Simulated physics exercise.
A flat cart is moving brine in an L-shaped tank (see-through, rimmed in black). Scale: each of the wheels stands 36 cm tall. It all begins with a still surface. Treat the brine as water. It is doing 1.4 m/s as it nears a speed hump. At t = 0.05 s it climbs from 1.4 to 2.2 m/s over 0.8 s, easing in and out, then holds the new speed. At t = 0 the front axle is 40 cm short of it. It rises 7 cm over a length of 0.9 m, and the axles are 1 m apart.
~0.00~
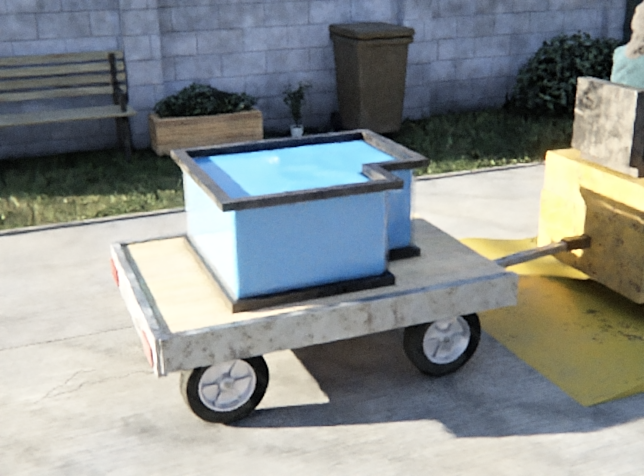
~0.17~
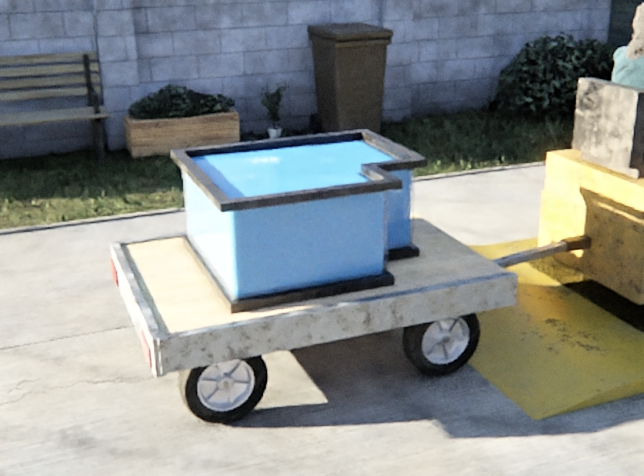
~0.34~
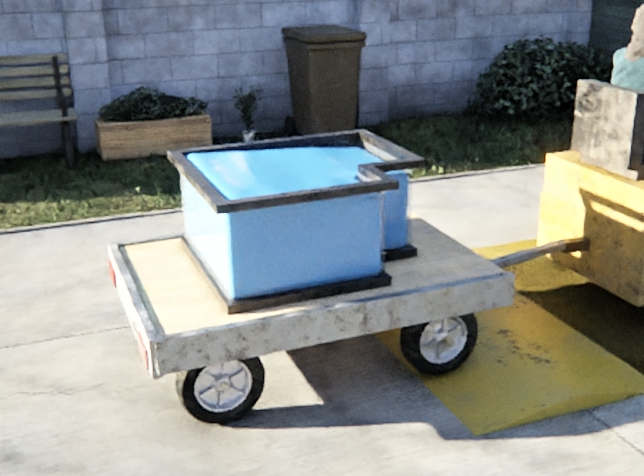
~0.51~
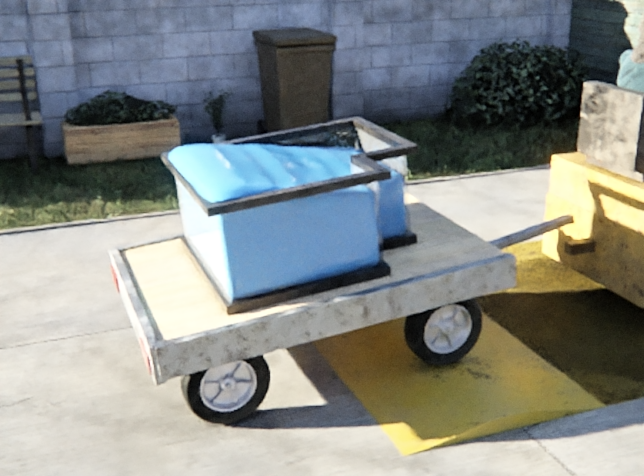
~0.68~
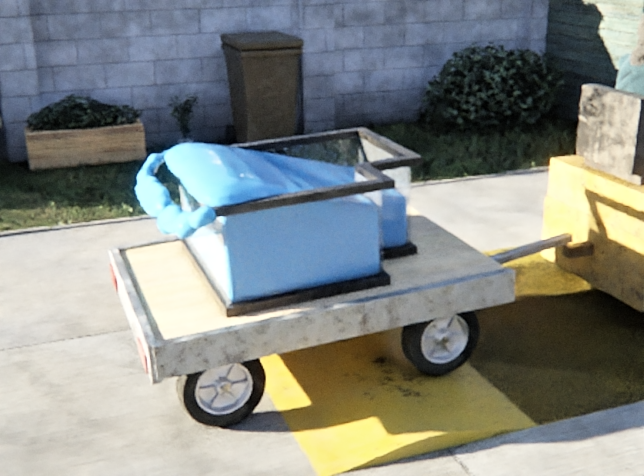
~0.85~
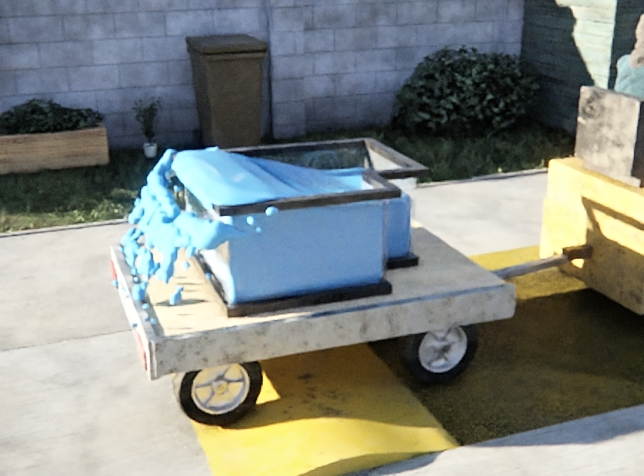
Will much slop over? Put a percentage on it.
Some 9 per cent goes overboard.
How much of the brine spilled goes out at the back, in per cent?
Some 60 per cent of it.
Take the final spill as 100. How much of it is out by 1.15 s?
About 60 per cent.
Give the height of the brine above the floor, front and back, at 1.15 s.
About 48 cm in front and 30 cm behind.
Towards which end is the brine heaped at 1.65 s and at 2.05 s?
At the back, then the back.
By 1.15 s the surface is 48 cm up at the front and 31 cm at the back; 5 per cent is out, over the back.
By 1.65 s the surface is 33 cm up at the front and 40 cm at the back; 7 per cent is out, over the back.
By 2.05 s the surface is 29 cm up at the front and 39 cm at the back; 8 per cent is out, over the back.
By 4.30 s 9 per cent is out, over the back, 24 of 256 litres.
